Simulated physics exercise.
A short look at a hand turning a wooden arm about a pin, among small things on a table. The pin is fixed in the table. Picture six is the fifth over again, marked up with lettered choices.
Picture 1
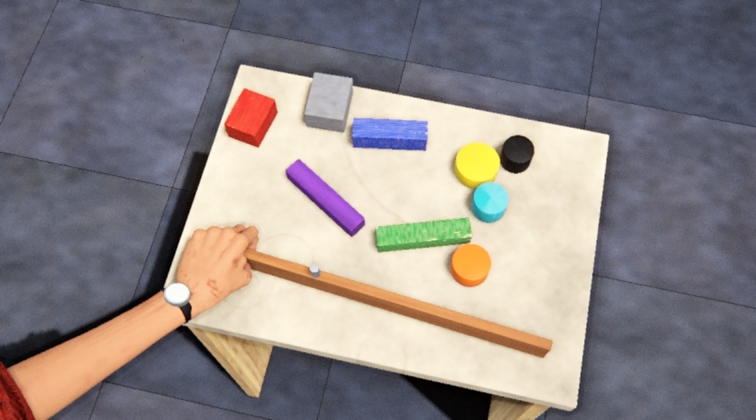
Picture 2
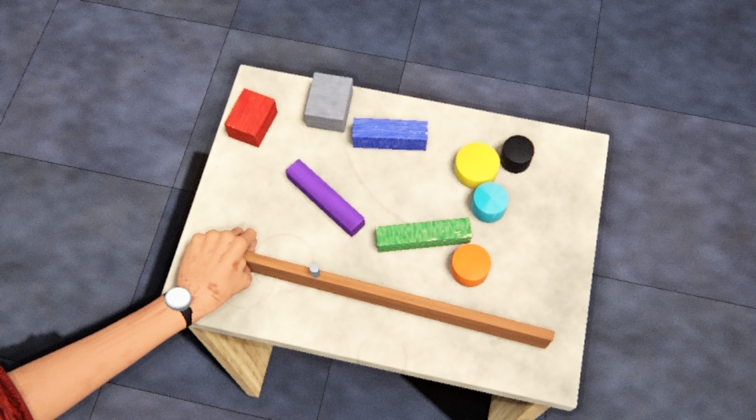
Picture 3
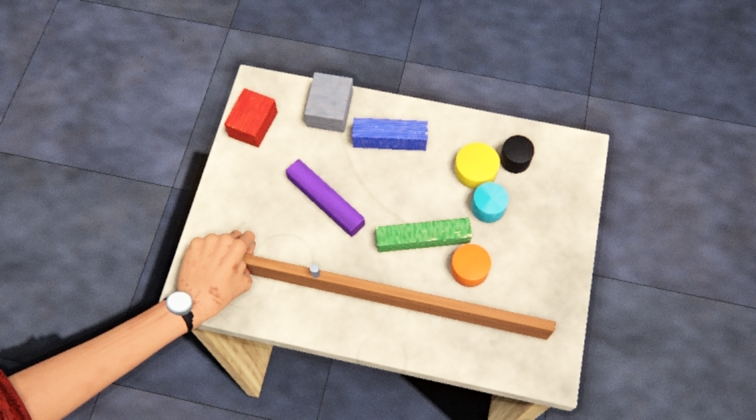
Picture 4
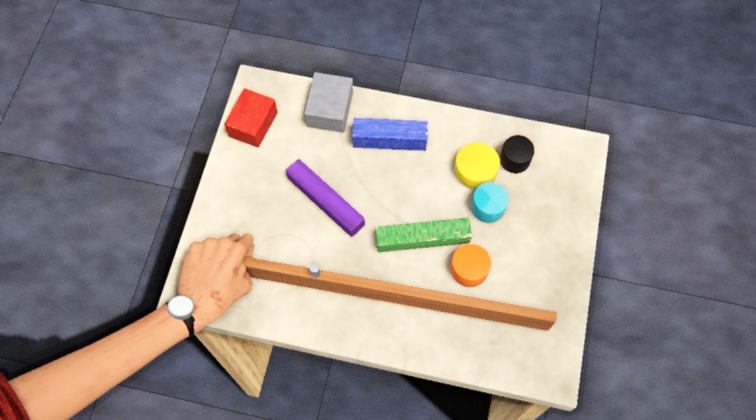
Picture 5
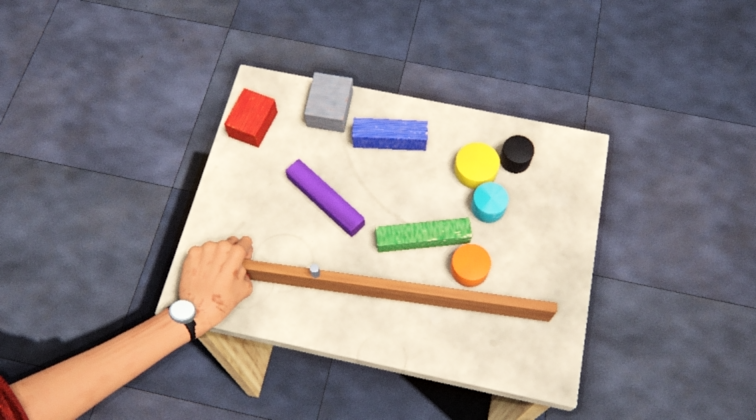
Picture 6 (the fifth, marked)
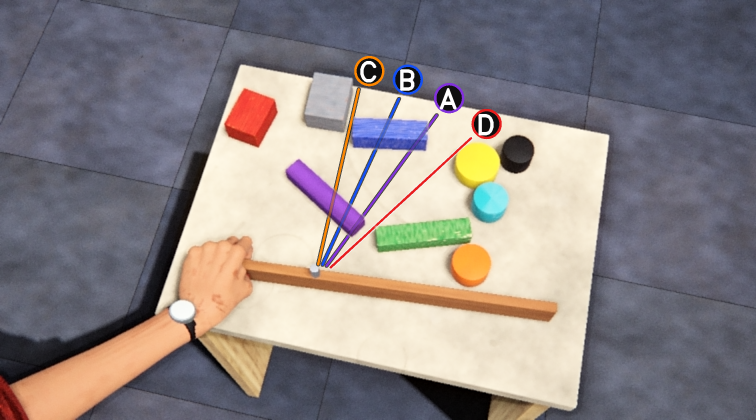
A hand turning a wooden arm slightly about a pin, its right end swinging upward near an orange disc on a table.
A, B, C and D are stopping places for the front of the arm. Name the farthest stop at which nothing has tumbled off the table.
The farthest safe stop is D.
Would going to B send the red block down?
No.
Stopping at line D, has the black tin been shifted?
No.
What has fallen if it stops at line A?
It is the yellow tin.
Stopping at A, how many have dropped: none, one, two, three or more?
By then, one.
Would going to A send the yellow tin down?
By then, yes.
On the marked copy, A at (384, 187); B at (362, 178); C at (339, 173); D at (403, 201).
Taking D. A third of the way, arm (438, 250); orange tin (465, 230); green bar (420, 223).
Two thirds of the way, arm (422, 214); yellow tin (464, 137); turquoise tin (472, 169).
When it is over, arm (403, 193); yellow tin (453, 110); turquoise tin (441, 139); nothing has fallen.
As for the rest, A drops the yellow tin; B drops the yellow tin and turquoise tin; C drops the yellow tin and turquoise tin.
